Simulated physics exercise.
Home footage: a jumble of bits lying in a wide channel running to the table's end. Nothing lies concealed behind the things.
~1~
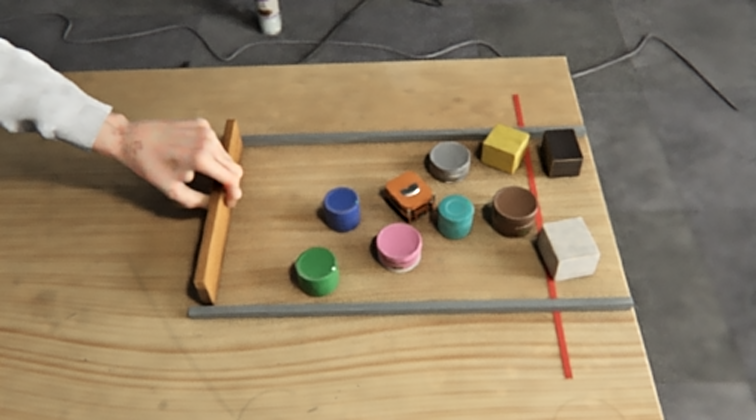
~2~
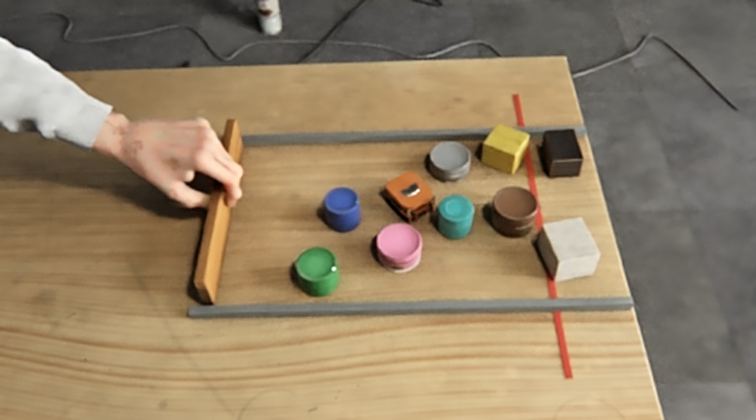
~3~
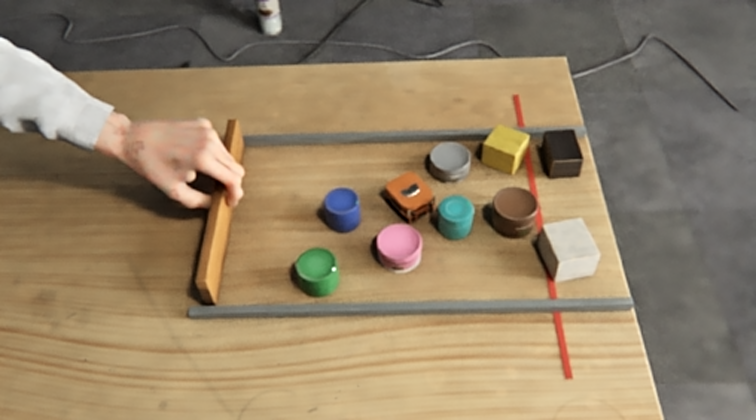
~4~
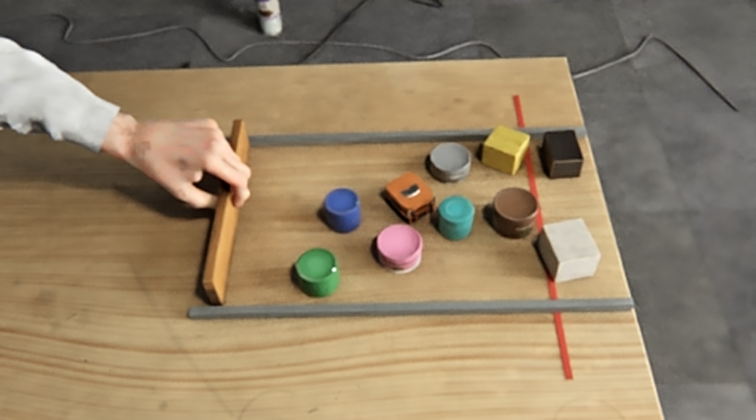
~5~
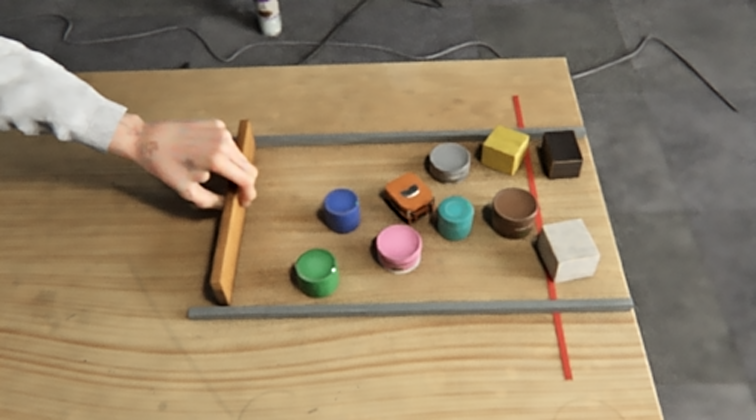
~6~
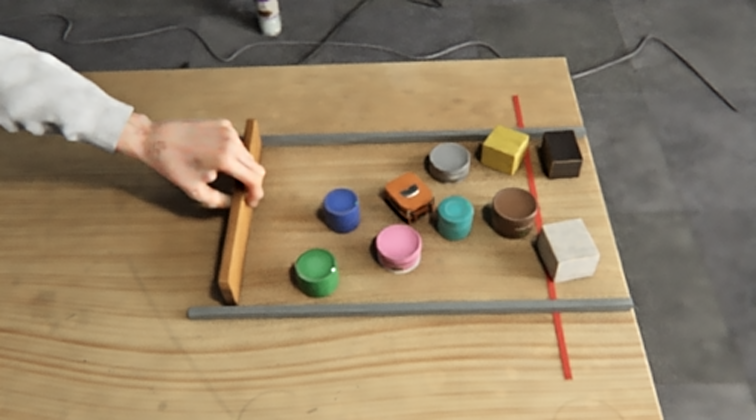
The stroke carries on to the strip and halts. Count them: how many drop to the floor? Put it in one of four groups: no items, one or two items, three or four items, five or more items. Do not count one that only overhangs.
One or two spill over.
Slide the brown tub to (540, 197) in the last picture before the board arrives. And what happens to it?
From that start, the object then is safe.
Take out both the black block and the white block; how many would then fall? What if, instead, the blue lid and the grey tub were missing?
The number is 1 for the first case and 0 for the second.
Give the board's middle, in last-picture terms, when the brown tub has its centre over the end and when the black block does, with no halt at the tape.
The middle is at (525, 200) when it's the brown tub, and at (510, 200) when it's the black block.
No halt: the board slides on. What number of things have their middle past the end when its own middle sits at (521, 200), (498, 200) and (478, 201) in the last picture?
1, 0 and 0.
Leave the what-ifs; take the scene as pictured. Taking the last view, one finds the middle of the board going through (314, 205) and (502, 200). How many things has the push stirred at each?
Moved so far: 1, later 10.
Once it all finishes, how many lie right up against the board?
5 are in contact with it.
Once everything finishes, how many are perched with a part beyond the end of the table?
Tally: 2.
A little later, none off yet; black block at rest near (561, 154); white block at rest near (567, 250); yellow block at rest near (505, 150).
Next, none off yet; black block shifted a little near (578, 152); white block at rest near (569, 250); yellow block shifted about its own width near (543, 148).
When it is over, the number that fall off is one or two; down, brown tub and black block.
